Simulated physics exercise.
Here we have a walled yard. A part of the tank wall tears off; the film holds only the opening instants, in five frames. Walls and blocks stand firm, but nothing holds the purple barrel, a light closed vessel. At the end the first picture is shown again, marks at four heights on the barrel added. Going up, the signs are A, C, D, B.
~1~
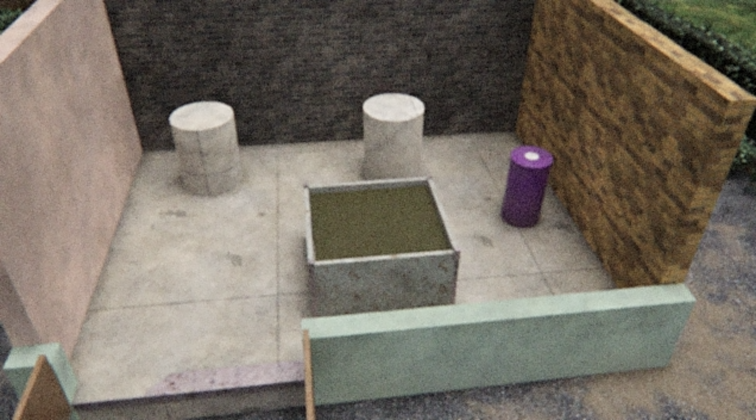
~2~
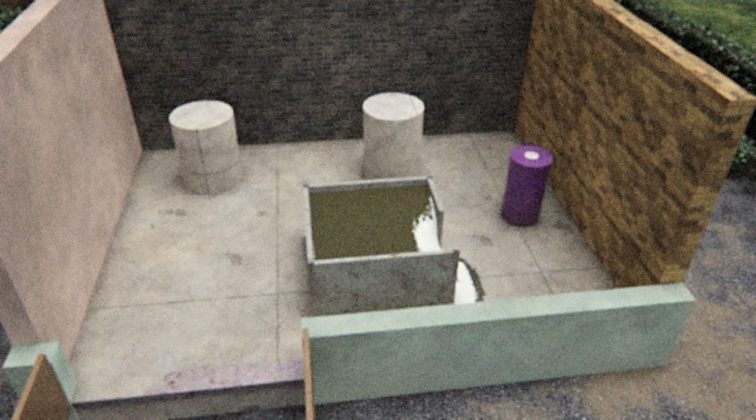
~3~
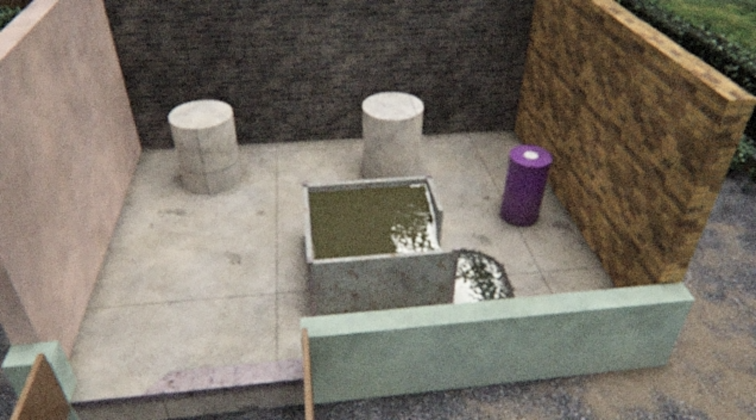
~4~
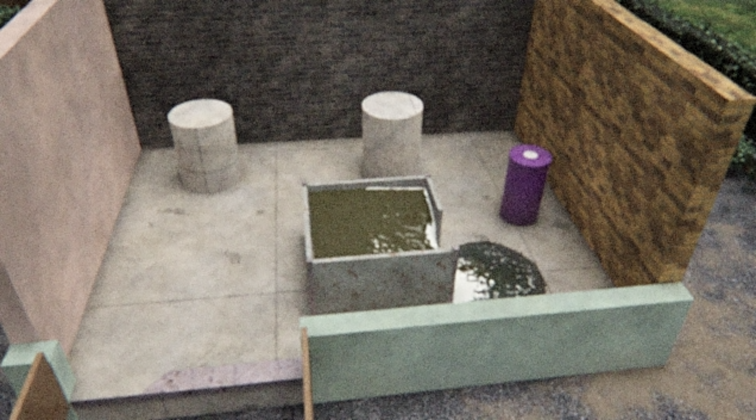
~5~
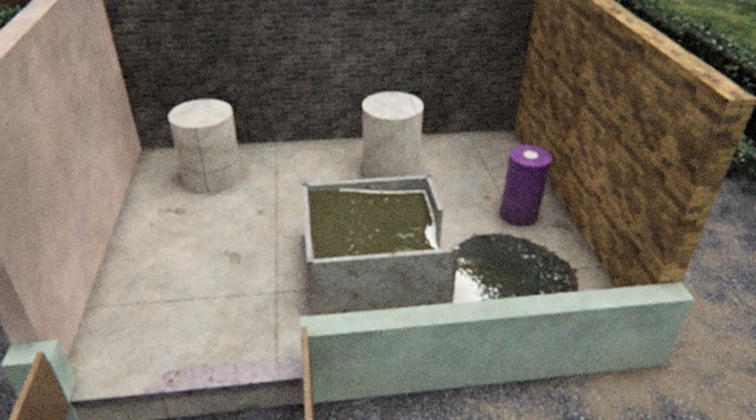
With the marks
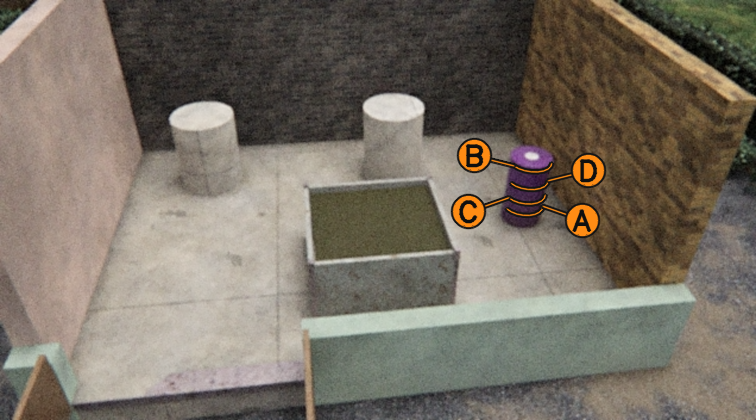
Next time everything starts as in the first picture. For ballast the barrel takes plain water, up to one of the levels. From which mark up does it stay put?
C.
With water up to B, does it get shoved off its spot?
No, that is safe.
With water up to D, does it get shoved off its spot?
No, not at all.
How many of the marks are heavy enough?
Three.
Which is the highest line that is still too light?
A.
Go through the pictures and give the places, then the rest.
Lid of the purple barrel at (531, 156); tank full, its middle at (376, 223); open gate at (184, 335).
Water covers 1 % of the ground and is seen nearest the barrel at (463, 269).
Water covers 3 % of the ground and is seen nearest the barrel at (492, 262).
Water covers 6 % of the ground and is seen nearest the barrel at (509, 252).
Lid of the purple barrel at (530, 155); water covers 9 % of the ground and is seen nearest the barrel at (515, 241).
On the marked copy, A at (529, 215); B at (537, 171); C at (531, 203); D at (534, 189); from the bottom up A, C, D, B.
For line A, it is pushed about its own width away.
For line B, it does not move.
For line C, it does not move.
For line D, it does not move.
